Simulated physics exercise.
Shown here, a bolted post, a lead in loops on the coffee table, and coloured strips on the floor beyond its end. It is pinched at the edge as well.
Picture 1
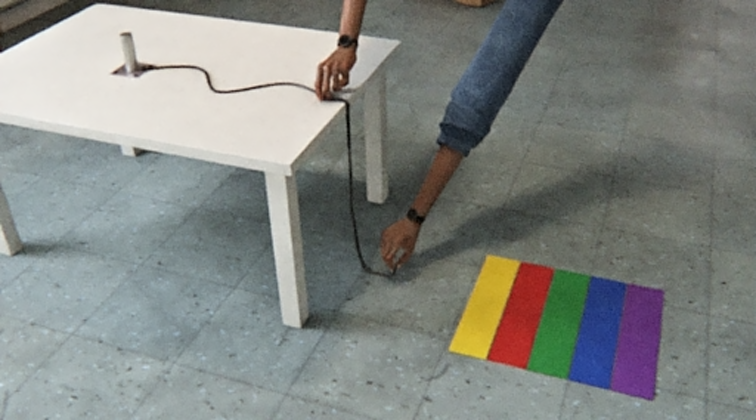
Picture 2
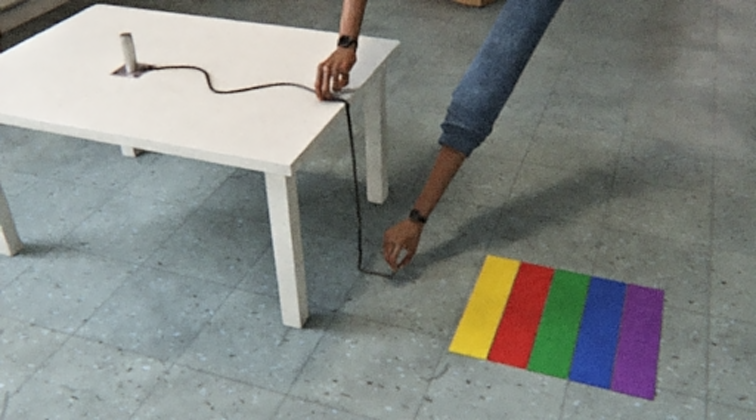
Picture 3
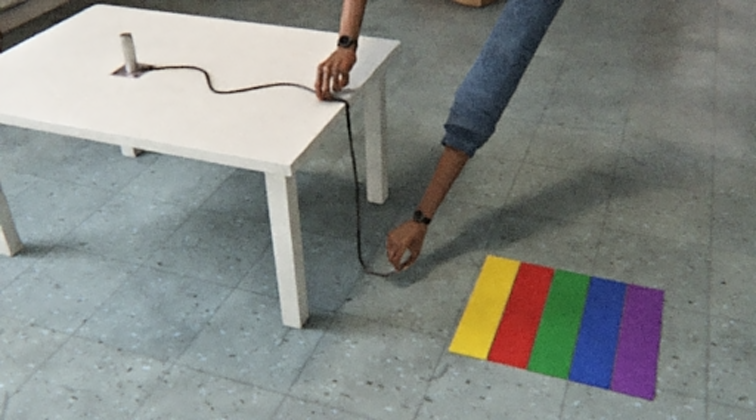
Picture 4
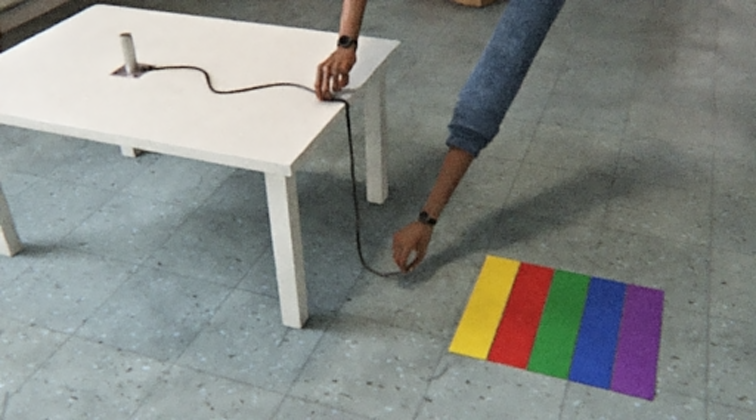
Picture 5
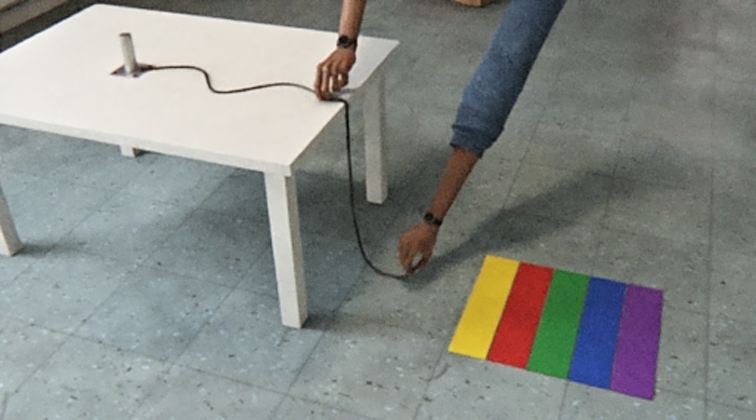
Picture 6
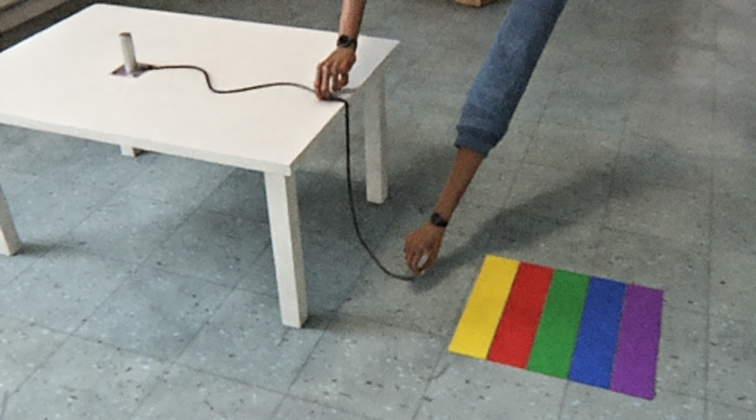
One hand pinched a dark cord at the edge of a white table while the other held its hanging end near the floor and moved it slightly right, beside a patch of coloured strips.
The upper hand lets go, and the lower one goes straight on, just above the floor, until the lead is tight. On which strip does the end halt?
The end stops over the green strip.
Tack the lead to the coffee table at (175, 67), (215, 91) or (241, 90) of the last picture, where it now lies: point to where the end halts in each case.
The places are (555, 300), (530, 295) and (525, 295).
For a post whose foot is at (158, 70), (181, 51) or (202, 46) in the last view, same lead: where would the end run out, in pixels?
The places are (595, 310), (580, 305) and (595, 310).
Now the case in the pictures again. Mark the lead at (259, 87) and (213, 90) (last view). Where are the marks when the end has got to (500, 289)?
At (287, 93), then (242, 87).
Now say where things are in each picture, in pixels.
The first picture shows end (395, 267); yellow (474, 335); red (513, 344); green (552, 354); blue (593, 363); purple (635, 373).
The second picture shows end (398, 267); lead through (177, 67) (213, 90) (289, 84) (348, 114) (357, 187) (360, 249).
The third picture shows end (402, 269).
The fourth picture shows end (407, 270); lead through (177, 68) (213, 91) (289, 85) (348, 114) (354, 188) (359, 249).
The fifth picture shows end (413, 271).
The sixth picture shows end (419, 272); lead through (177, 67) (213, 90) (289, 84) (347, 114) (349, 186) (367, 249).
A little later, end near (500, 289); over yellow.
Next, end near (541, 298); over red.
When it is tight, end near (563, 303); over green. It gets as far as the green strip.
